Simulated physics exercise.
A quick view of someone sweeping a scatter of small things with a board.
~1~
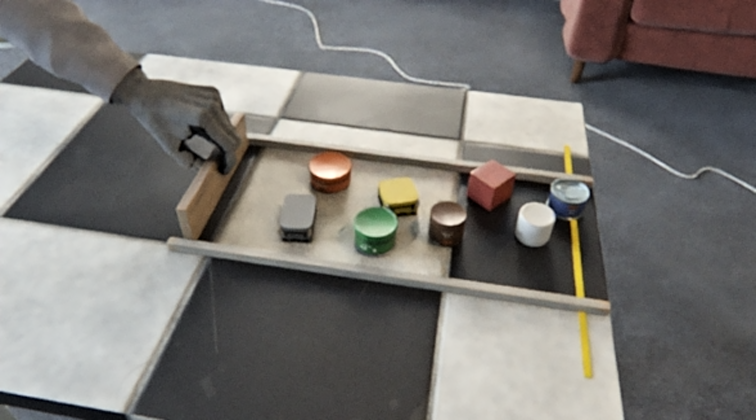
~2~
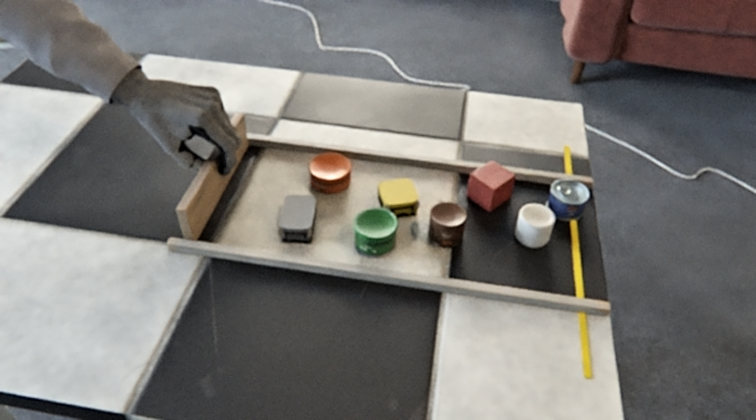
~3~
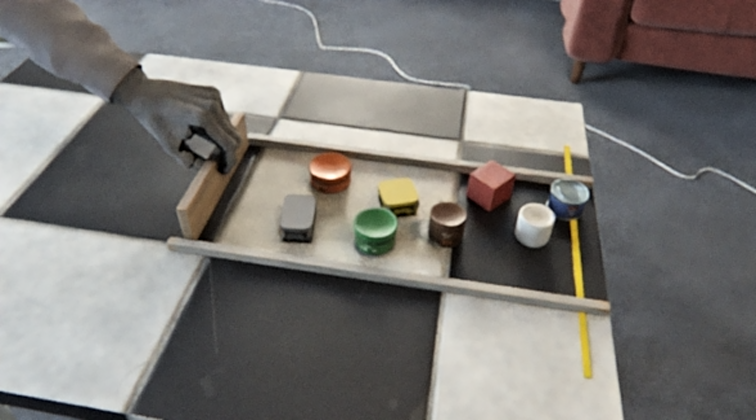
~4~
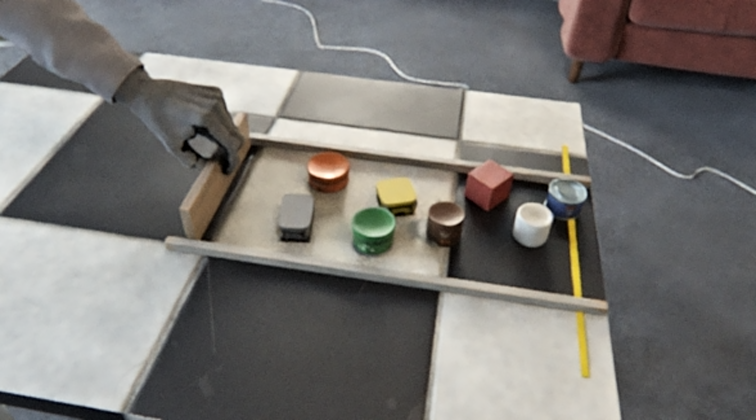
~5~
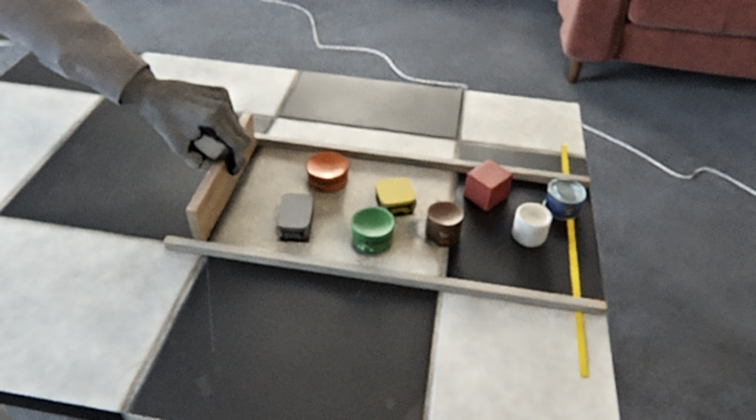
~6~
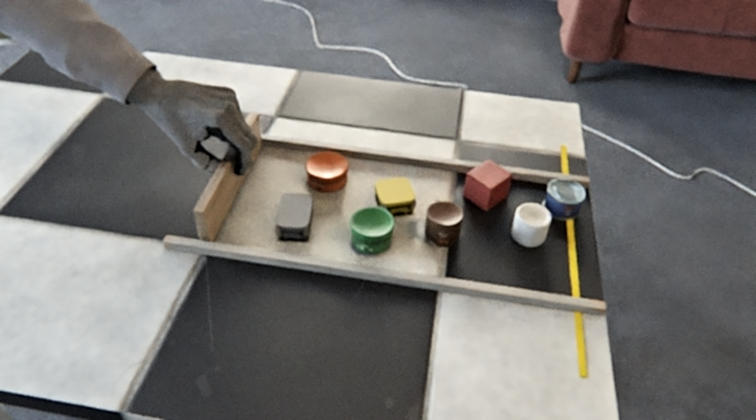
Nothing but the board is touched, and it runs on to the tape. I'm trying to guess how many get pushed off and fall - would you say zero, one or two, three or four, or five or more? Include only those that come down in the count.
I expect that five or more will fail to stay on the table.
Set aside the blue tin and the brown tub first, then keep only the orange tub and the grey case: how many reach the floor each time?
The counts would be 3 and 2.
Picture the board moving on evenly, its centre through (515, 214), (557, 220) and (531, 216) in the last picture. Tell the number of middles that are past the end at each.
Place by place: 1, 5 and 1.
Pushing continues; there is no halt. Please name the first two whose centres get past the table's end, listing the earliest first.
In order: The blue tin, the red block.
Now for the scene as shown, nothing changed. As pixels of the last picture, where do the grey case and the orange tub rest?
They come to rest around (592, 263) and (592, 200).
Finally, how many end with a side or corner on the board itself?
It's touching 3 at the end.
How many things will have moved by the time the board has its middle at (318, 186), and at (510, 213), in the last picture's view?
Moved so far: 2, later 8.
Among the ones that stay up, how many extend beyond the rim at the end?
It would come to 3.
A little later, none off yet; blue tin at rest near (564, 200); white lid at rest near (531, 225); red block at rest near (488, 185).
Next, none off yet; blue tin at rest near (564, 200); white lid at rest near (531, 225); red block moving near (494, 186).
Later still, none off yet; blue tin tilted well over near (614, 213); white lid shifted about its own width near (573, 222); red block shifted well along near (578, 199).
When it is over, the number that fall off is five or more; down, green pot, brown tub, red block, white lid and blue tin.
